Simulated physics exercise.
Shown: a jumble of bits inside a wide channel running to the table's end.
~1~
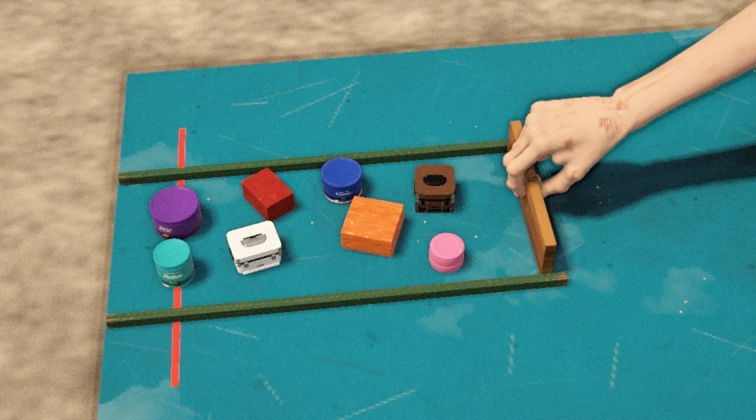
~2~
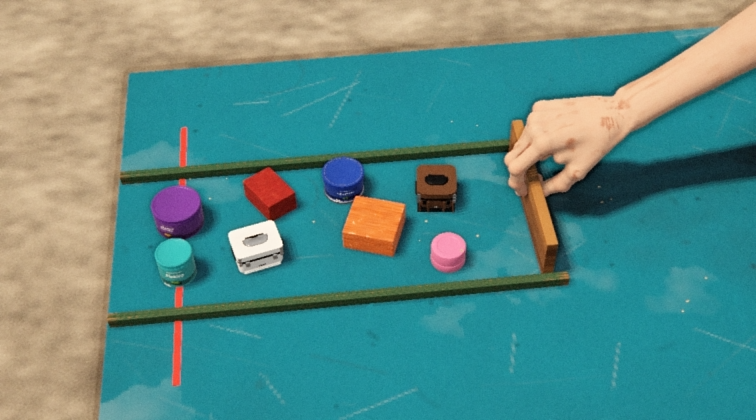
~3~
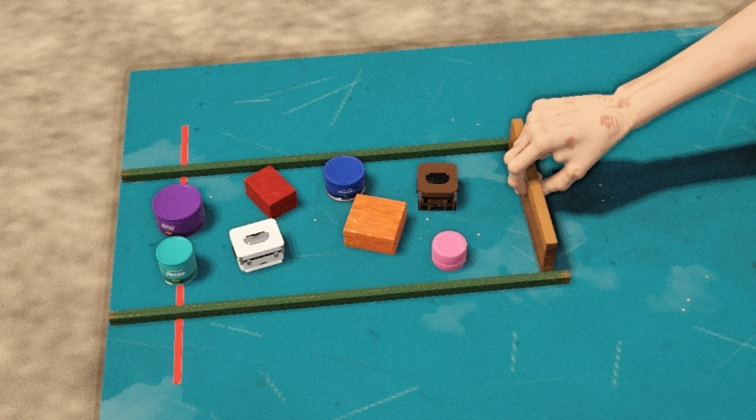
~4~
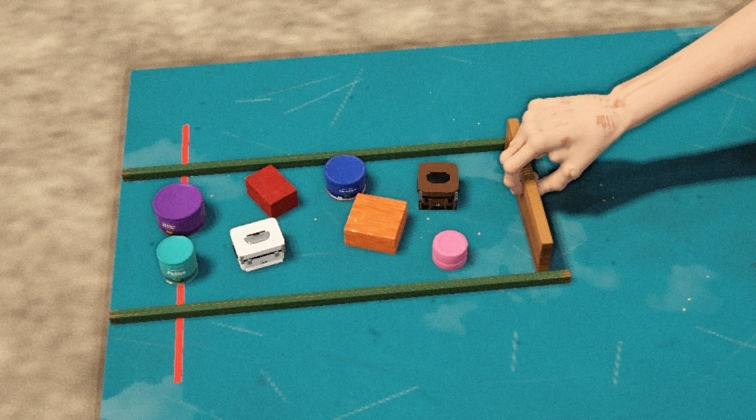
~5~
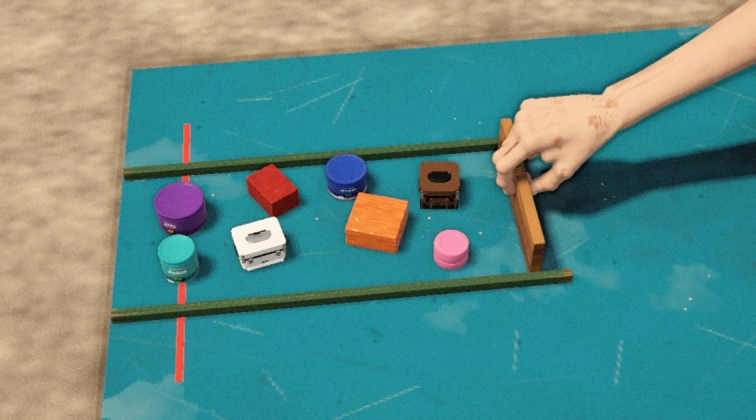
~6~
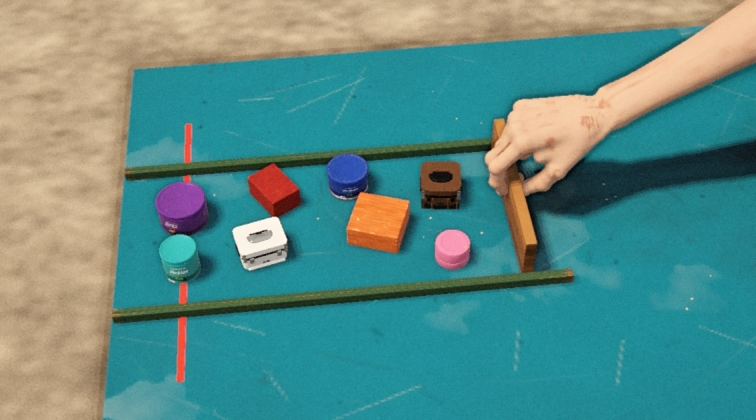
A hand reaches in from the upper right, gripping a wooden board across a channel between two green rails on a scuffed blue-green table, seen from above at an angle. Between the rails sit purple and turquoise tubs at the left by a red tape line, then a red block, white case, blue tin, orange block, brown case and pink tub. The hand slides the board slightly left, not touching the objects, while the view drifts very slightly.
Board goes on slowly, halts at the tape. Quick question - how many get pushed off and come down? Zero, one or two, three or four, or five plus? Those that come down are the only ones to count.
After that push a few more than two come off the table, three or four.
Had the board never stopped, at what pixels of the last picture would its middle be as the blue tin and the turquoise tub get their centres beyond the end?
Middle approx. at (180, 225), then approx. at (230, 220).
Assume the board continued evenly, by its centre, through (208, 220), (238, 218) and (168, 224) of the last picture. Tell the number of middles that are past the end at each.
Place by place: 2, 1 and 5.
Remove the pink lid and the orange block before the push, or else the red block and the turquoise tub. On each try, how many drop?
In the first try 1, in the other 1.
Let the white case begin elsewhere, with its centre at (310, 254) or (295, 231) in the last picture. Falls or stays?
In that order, it does not fall; goes over.
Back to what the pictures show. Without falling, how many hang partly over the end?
The total comes out at 3.
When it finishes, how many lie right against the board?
At rest, 3 are in contact.
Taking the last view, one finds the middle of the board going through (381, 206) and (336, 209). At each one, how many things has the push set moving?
Counts: 4 / 6.
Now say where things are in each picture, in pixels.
In the first frame, turquoise tub (174, 264); purple tub (177, 214); white case (255, 249); board (530, 196); tape (179, 243).
In the second frame, purple tub (178, 213); board (532, 195).
In the third frame, white case (258, 246); brown case (437, 187).
In the fourth frame, turquoise tub (178, 261); orange block (376, 224).
In the fifth frame, purple tub (181, 209); blue tin (347, 177).
In the sixth frame, turquoise tub (181, 260); purple tub (183, 209); white case (261, 245); board (512, 194); tape (185, 239).
Early on, none off yet; turquoise tub at rest near (181, 260); purple tub at rest near (183, 209); white case at rest near (261, 245).
A while later, none off yet; turquoise tub at rest near (181, 260); purple tub at rest near (182, 209); white case travelled about its own width near (228, 253).
Further along, none off yet; turquoise tub travelled well along near (116, 290); purple tub leaning a little near (102, 236); white case travelled well along near (157, 272).
Finally, the number that fall off is three or four; lost, red block, purple tub and turquoise tub.
